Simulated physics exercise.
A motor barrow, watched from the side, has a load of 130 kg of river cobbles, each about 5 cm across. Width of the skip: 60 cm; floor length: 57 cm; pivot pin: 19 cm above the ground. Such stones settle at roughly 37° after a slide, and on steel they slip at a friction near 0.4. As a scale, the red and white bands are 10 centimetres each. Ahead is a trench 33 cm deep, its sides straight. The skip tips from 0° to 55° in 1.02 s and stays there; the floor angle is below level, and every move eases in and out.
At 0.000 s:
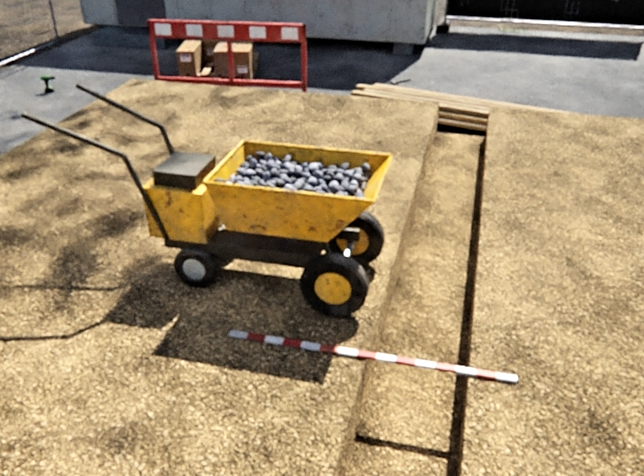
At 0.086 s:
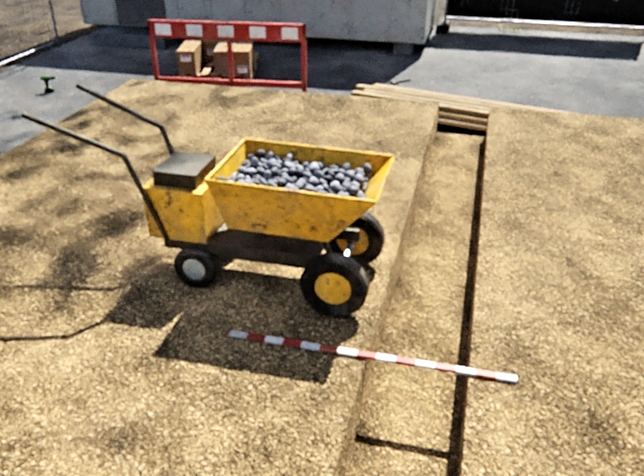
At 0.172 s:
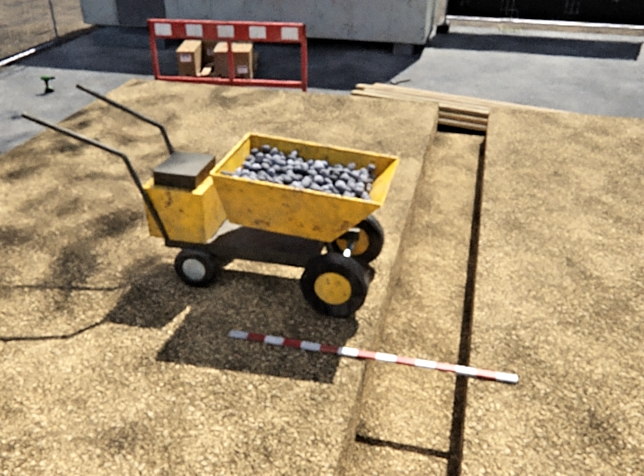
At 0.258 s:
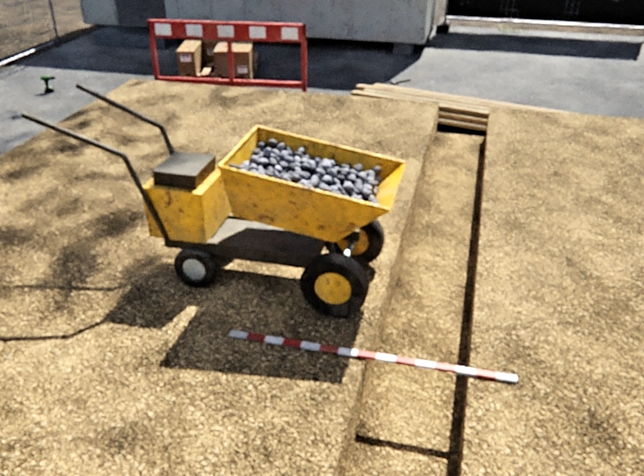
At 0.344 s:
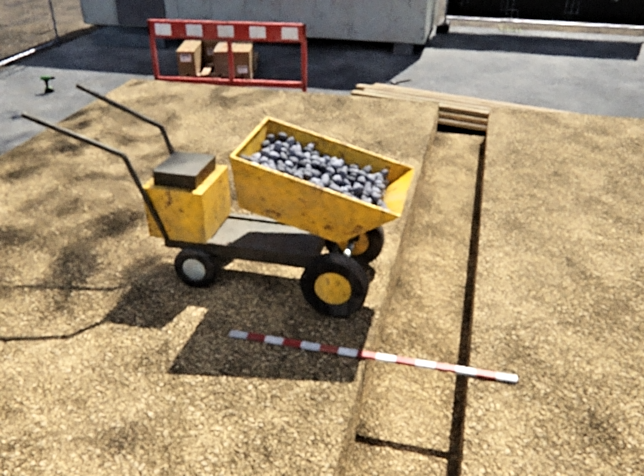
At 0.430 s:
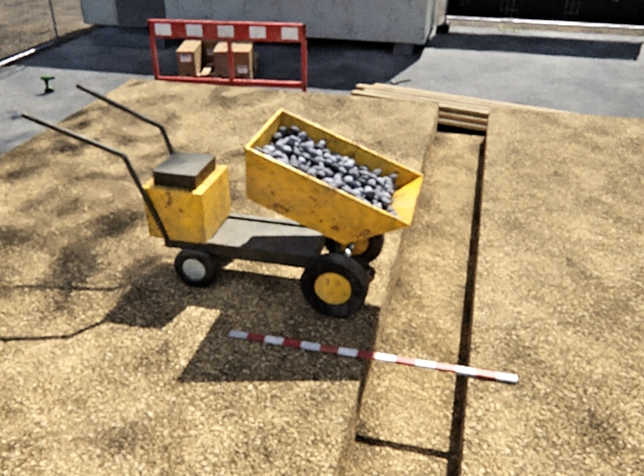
Yellow motor barrow standing still beside a straight-sided trench, its skip of grey cobbles steadily tilting up and forward to the right.
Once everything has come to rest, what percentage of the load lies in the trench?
33 %.
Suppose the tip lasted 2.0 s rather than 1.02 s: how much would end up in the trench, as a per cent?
Estimate: About 40 %.
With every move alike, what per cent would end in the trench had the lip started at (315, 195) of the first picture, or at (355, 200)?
The first gives about 60 percent and the second about 45 percent.
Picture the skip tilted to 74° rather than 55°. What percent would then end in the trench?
I'd guess some 45 in a hundred.
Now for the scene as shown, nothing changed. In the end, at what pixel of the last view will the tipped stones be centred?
In the last view, about (465, 336).
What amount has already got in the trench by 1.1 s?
At that moment: Approx. 5 %.
After 0.8 s the floor is at 46°; 100 % in the skip; the foremost stones are at (424, 236).
After 1.1 s the floor is at 55°; 91 % in the skip, 7 % in the trench, 1 % past the trench; the foremost stones are at (483, 307).
After 1.5 s the floor is at 55°; 62 % in the skip, 14 % in the trench, 23 % past the trench; the foremost stones are at (548, 317).
After 3.4 s the floor is at 55°; 40 % in the skip, 33 % in the trench, 27 % past the trench; the foremost stones are at (612, 299).
